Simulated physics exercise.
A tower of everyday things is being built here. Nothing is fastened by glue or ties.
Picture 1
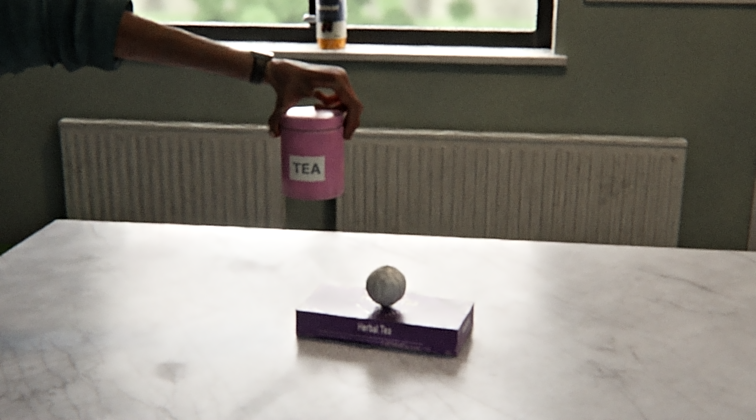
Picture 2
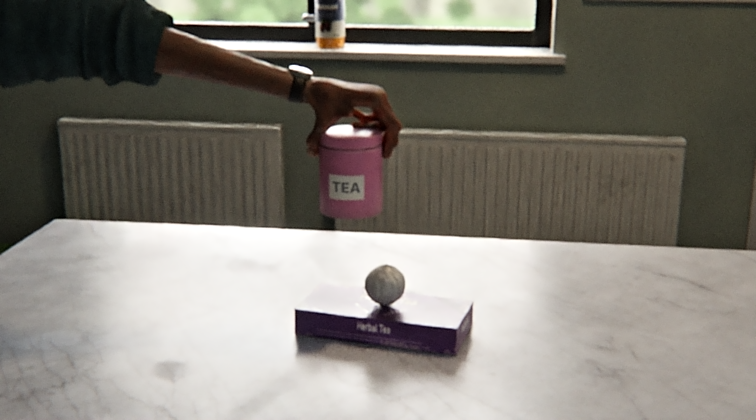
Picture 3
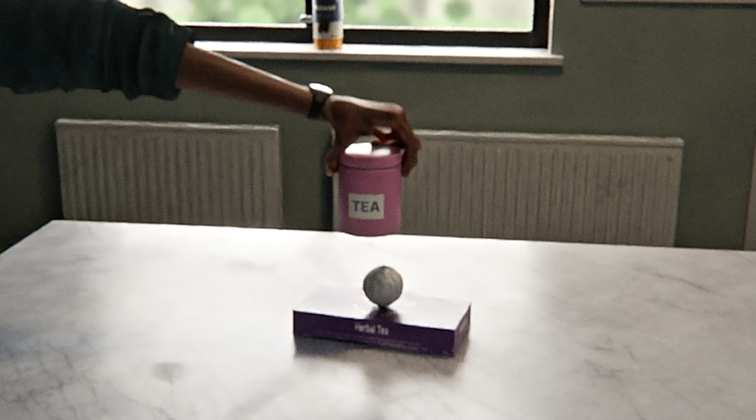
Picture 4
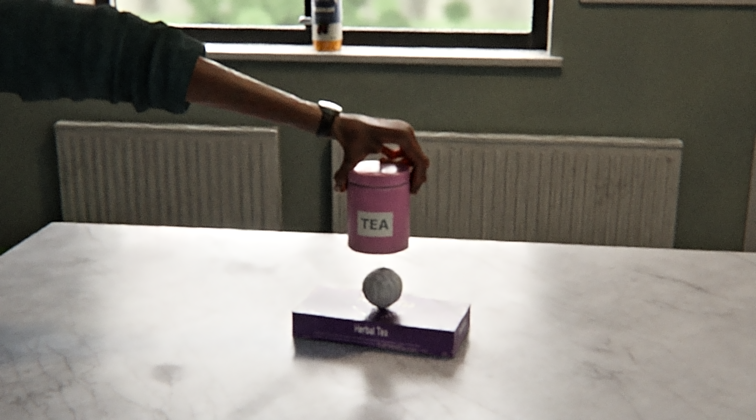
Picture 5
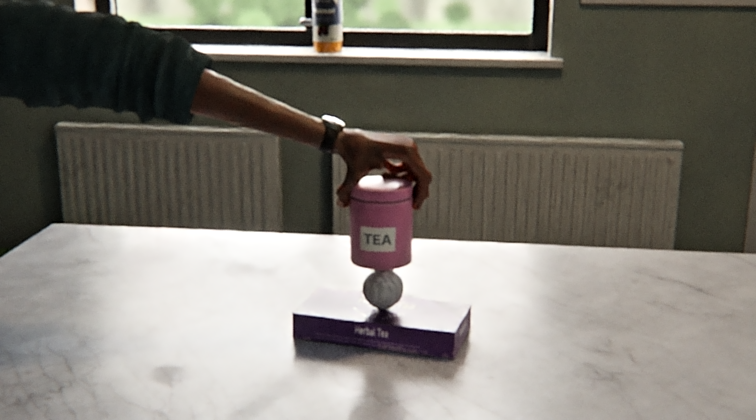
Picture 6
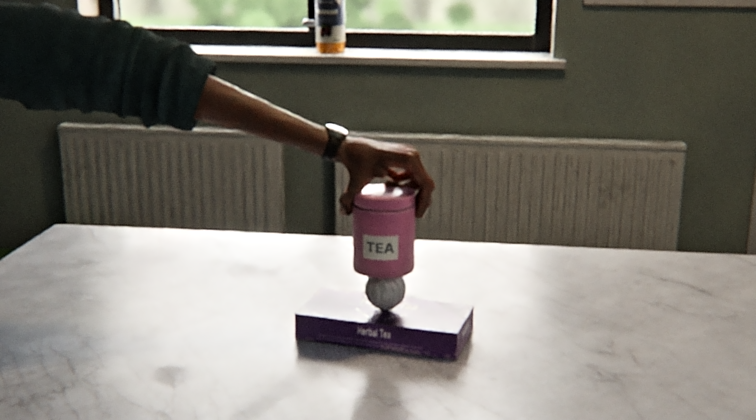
A pink tea jar, gripped from above by a hand, moved right and downward over a marble-topped table until it was set on a small round ball resting on a purple packet, still held.
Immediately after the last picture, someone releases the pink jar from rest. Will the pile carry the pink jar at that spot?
Pretty sure the pile is unstable there.
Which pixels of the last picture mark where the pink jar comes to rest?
Look around (206, 291) in the final frame.
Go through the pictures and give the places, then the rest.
Coming down; pink jar (312, 153); purple packet (386, 318), in the first picture.
Coming down; pink jar (351, 171); purple packet (385, 317), in the second picture.
Coming down; pink jar (370, 190); purple packet (383, 318), in the third picture.
Coming down; pink jar (378, 208); purple packet (382, 320), in the fourth picture.
Coming down; pink jar (381, 222); purple packet (383, 321), in the fifth picture.
Set down, still held; pink jar (384, 231); purple packet (385, 322), in the sixth picture.
Then, 0.50 s after the last picture, pink jar tipped 37° from how it was near (352, 239).
Then, 0.70 s after the last picture, pink jar now fallen.
Then, 0.90 s after the last picture, things are still on the move.
At rest, fallen, pink jar; the other 2 in place. Seen from the same camera at the end, pink jar near (206, 291). The pile comes apart.
